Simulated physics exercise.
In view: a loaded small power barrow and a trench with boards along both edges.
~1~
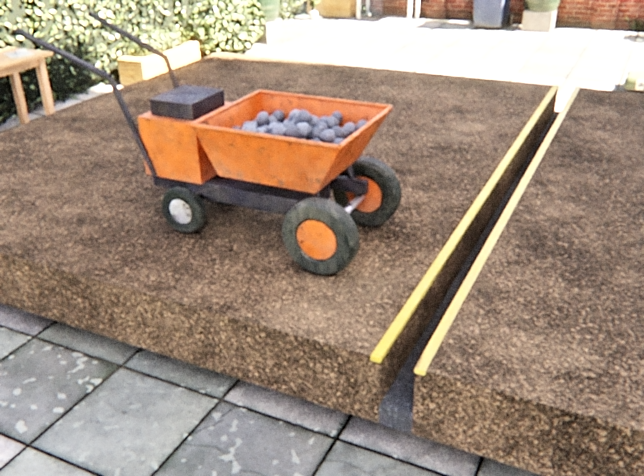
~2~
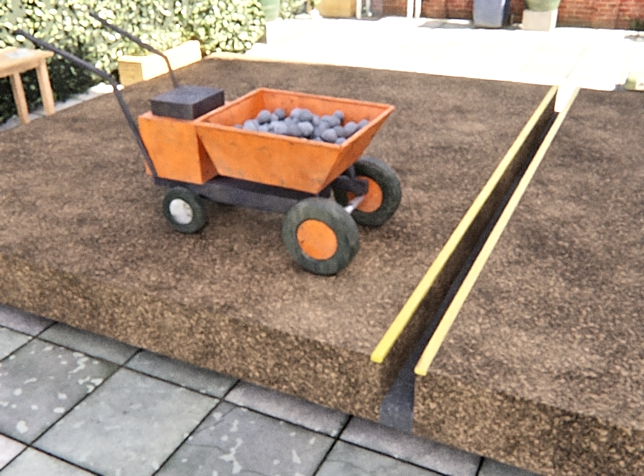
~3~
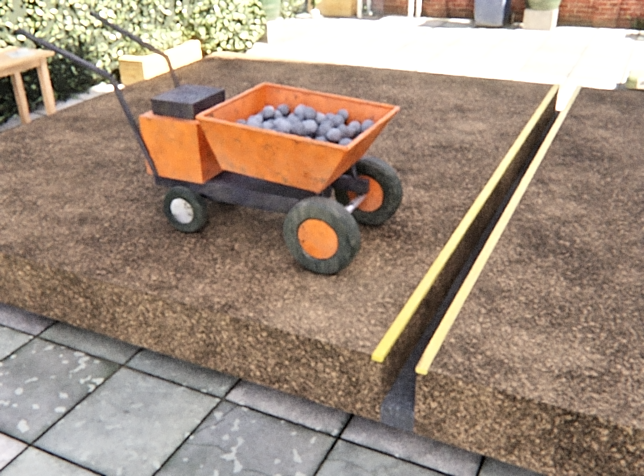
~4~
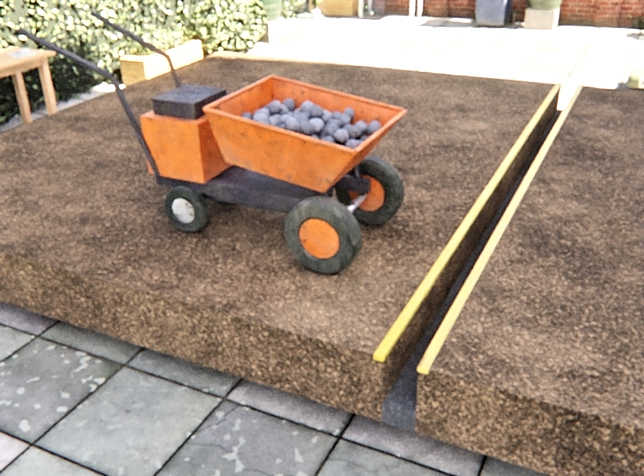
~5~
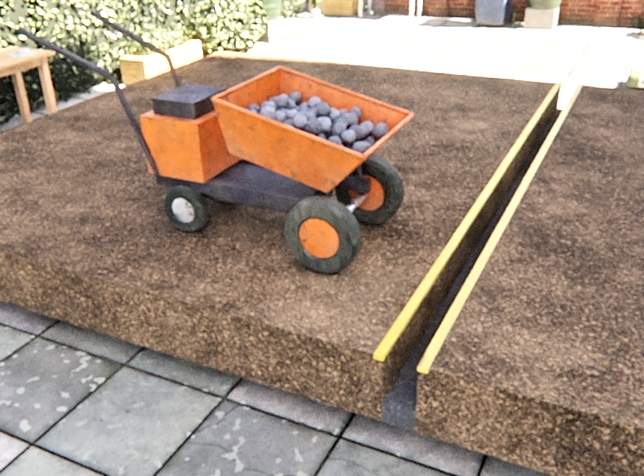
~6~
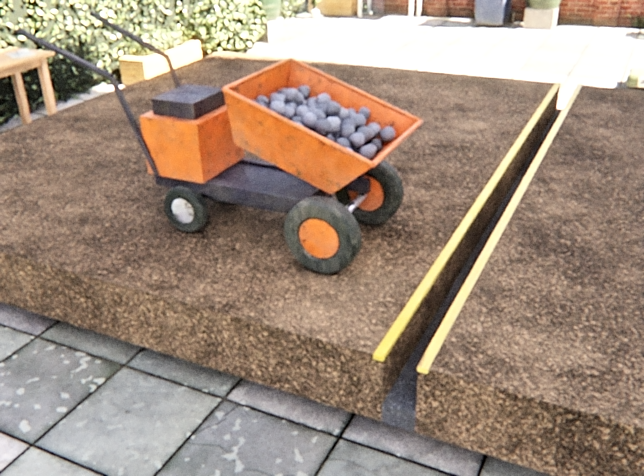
On a patch of brown ground beside grey paving, a small orange barrow stood still near a narrow trench while its skip, loaded with round grey cobbles, slowly tilted forward to the right.
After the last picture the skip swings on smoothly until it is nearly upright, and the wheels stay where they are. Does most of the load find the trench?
Between the edges lies over half of the load.
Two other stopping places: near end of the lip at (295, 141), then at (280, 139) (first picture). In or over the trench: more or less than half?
In turn: Under half; not half.
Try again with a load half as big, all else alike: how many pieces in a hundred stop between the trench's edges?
Near 90 %.
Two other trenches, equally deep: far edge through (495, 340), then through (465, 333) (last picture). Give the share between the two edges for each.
First some 100, then 90 per cent.
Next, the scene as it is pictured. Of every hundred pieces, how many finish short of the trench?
Some 5 per cent.
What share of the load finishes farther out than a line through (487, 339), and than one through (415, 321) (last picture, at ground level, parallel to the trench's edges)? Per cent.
The first gives 10 %, the second 80 %.
Just after the last frame, skip tipped steeply; every one in the skip.
A moment on, skip tipped right over; almost all in the skip; about a tenth in or heaped over the trench; just a few falling.
Further on, skip tipped right over; roughly a third in the skip; just a few short of the trench; roughly half in or heaped over the trench; roughly a quarter beyond it.
When it is over, skip tipped right over; just a few in the skip; about a tenth short of the trench; roughly two thirds in or heaped over the trench; roughly a quarter beyond it.
